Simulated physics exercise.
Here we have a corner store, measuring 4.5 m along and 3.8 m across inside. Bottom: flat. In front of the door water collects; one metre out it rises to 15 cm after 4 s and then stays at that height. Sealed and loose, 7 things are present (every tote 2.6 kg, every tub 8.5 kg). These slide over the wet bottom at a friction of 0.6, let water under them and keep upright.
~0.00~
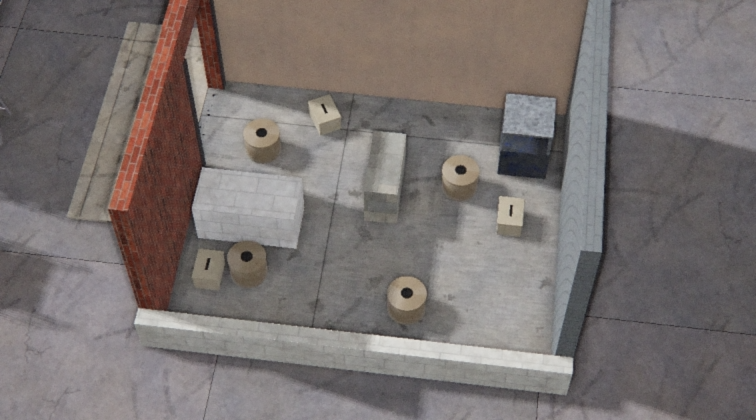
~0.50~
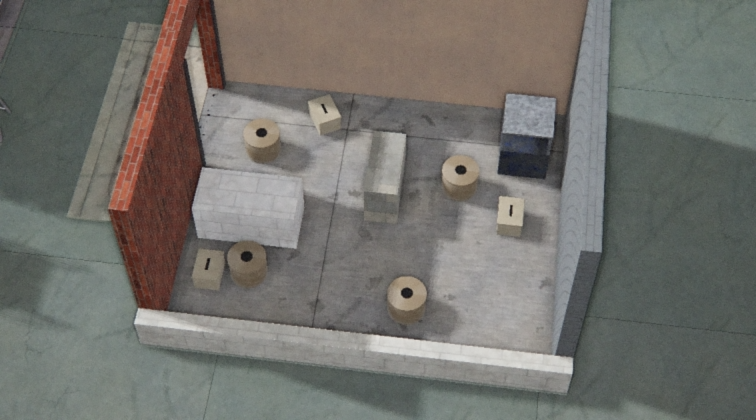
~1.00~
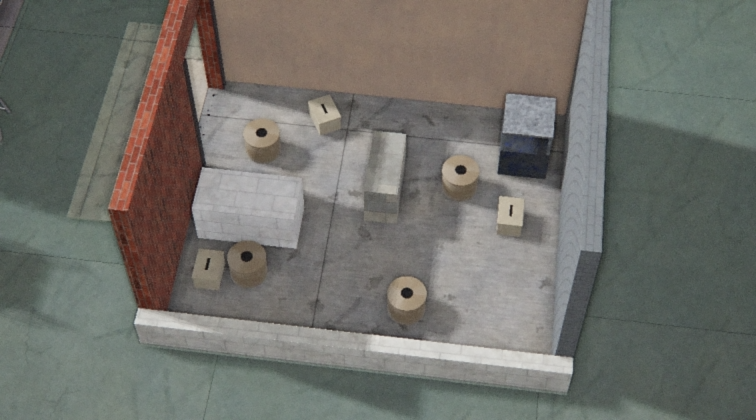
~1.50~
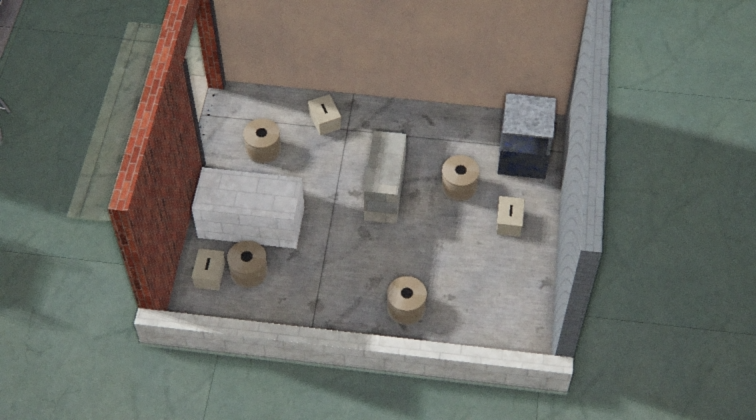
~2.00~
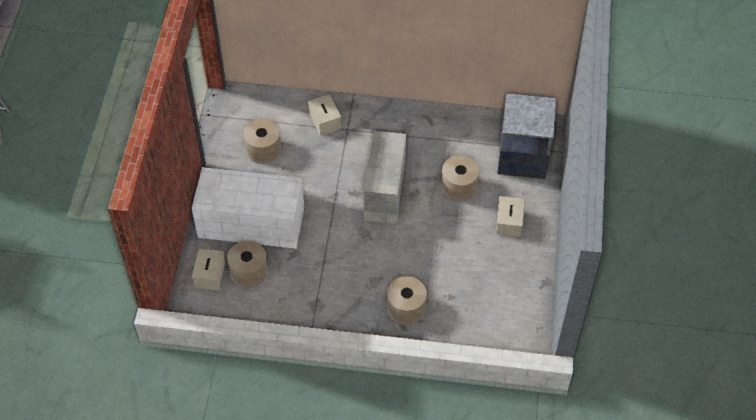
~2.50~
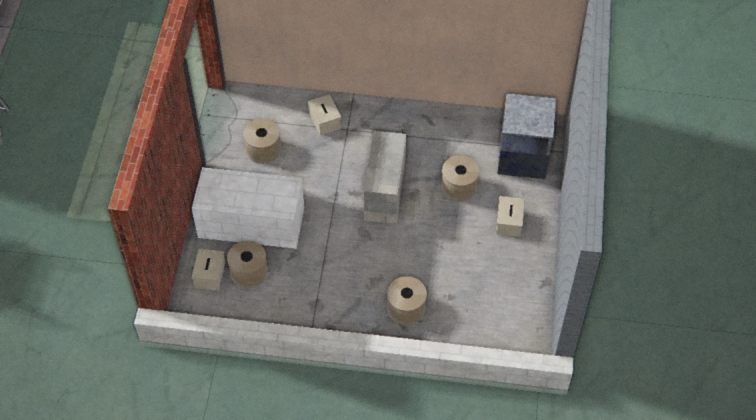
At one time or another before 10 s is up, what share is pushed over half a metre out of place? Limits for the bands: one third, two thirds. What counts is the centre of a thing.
It falls in the mid range.
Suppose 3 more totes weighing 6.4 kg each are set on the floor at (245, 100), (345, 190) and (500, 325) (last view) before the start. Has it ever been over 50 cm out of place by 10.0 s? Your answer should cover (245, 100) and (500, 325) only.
In that order: Over, less.
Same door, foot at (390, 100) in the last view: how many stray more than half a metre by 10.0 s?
The answer would then be 1.
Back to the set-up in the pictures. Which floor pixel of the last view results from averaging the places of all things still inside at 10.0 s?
About (380, 257).
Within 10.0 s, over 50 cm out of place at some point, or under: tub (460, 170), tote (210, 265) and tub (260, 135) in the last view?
So that's inside it for the first, inside it for the second and beyond it for the last.
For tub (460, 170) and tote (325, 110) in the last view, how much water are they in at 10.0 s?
4 and 4 cm.
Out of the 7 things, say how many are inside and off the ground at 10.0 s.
It comes to 2.
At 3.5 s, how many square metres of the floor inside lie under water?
About 1.0 m2.
After 3.5 s 0 of 7 are over 50 cm from their spots; 0 afloat.
After 4.5 s 0 of 7 are over 50 cm from their spots; 0 afloat.
After 7.0 s 2 of 7 are over 50 cm from their spots; 2 afloat.
After 10.0 s 3 of 7 are over 50 cm from their spots, and 3 have been at some point; 2 afloat.
